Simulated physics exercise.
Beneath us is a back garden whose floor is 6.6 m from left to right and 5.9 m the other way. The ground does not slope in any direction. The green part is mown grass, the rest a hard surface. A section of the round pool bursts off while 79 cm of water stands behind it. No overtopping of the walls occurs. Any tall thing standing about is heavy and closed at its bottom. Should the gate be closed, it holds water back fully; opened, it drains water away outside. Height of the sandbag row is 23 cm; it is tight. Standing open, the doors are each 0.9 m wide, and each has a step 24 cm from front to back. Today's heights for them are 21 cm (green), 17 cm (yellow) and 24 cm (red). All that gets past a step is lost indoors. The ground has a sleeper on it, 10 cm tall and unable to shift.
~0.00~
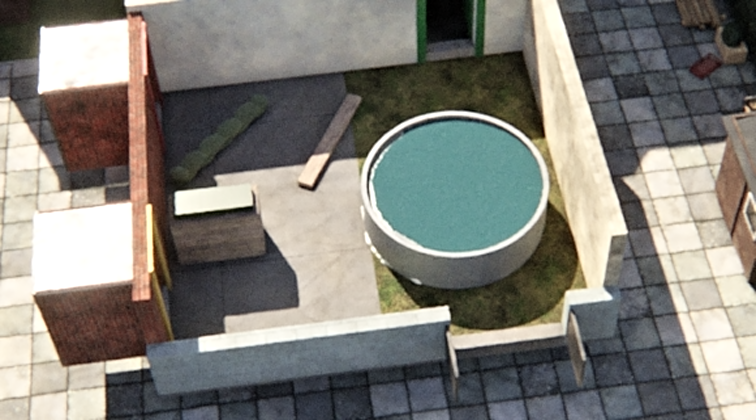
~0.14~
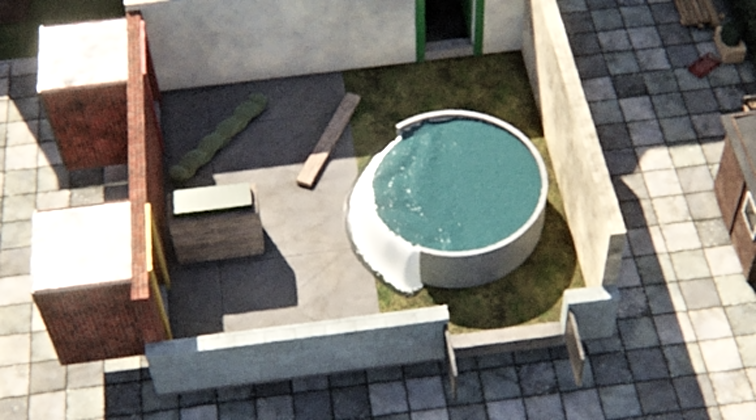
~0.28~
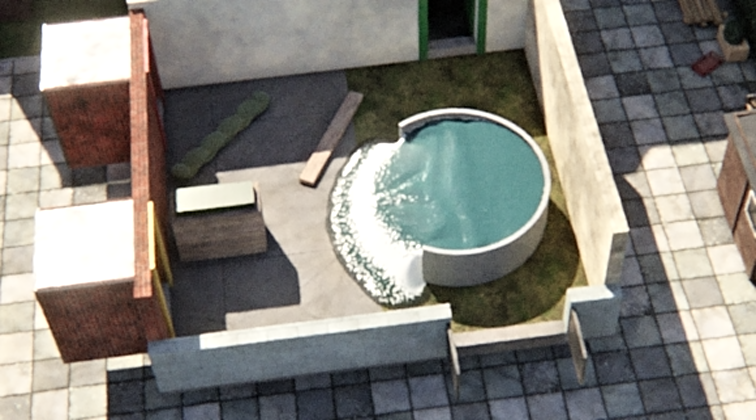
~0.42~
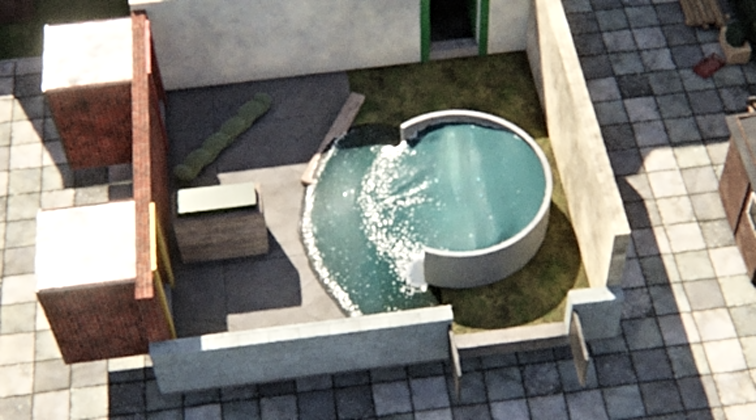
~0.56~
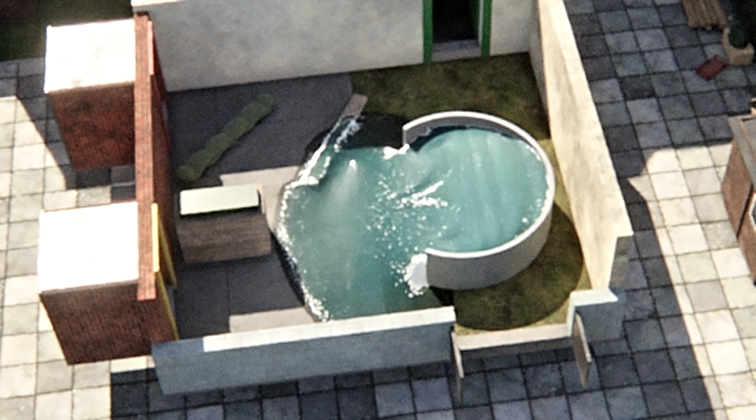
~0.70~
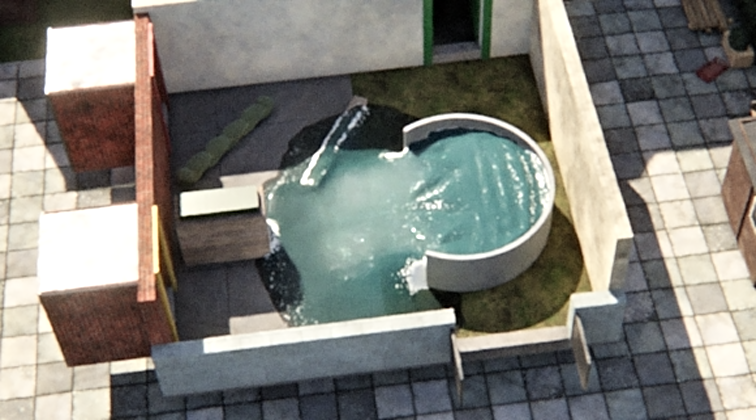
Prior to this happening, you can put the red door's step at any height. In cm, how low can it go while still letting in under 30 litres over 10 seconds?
I would say 10.5 cm.
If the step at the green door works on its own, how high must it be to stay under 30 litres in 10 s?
I'd raise green to close to 9.0 cm.
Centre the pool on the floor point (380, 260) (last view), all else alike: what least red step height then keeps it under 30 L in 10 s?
About 9.5 cm.
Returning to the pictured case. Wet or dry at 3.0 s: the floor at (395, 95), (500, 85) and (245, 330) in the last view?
Point by point, the first is awash, the second spared and the third awash.
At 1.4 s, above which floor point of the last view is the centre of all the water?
About (387, 226).
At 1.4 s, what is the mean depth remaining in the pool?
About 43 centimetres.
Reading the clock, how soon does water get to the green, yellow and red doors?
Green at 2.6 s, yellow at 1.3 s, red at 2.0 s.
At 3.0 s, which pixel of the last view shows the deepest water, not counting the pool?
(174, 277).
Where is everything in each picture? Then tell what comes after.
Still water, 79 cm deep, in the round pool at (455, 184); the red door at (153, 90) is dry, in the first picture.
The front is at (396, 290), 0.4 m from the gap at (367, 215); 0.8 m2 of floor is wet, 79 cm left at the back, in the second picture.
Water pours out at (369, 214) and has run 0.7 m, to (382, 303); about 13 cm deep outside, 79 cm at the back, in the third picture.
Water pours out at (371, 217) and has run 1.2 m, to (346, 312); about 12 cm deep outside, 79 cm at the back, in the fourth picture.
Water pours out at (374, 219) and has run 1.7 m, to a hidden place; about 10 cm deep outside, 77 cm at the back, in the fifth picture.
The gap is at (374, 221), the front 2.0 m out at a hidden place; the back of the round pool holds 68 cm; the red door at (159, 91), 4.3 m from the gap, is still 2.2 m from the nearest water, in the sixth picture.
After 1.4 s water covers 60 % of the floor, deepest (44 cm) near (283, 237); it has not reached the red door.
After 3.0 s water covers 80 % of the floor, deepest (48 cm) near (174, 277); 8 cm at the red door, 0 litres in over its 24 cm step.
After 10.0 s water covers 95 % of the floor, deepest (18 cm) near (534, 174); 13 cm at the red door, 0 litres in over its 24 cm step.
At the red door as built, the water arrived by 2.0 s and peaked near 15 cm at 4.8 s.
With a step of 9 cm, 56 litres would have come in within the 10 s; with 12.5 cm, 12 litres. So under 30 litres takes about 10.5 cm.
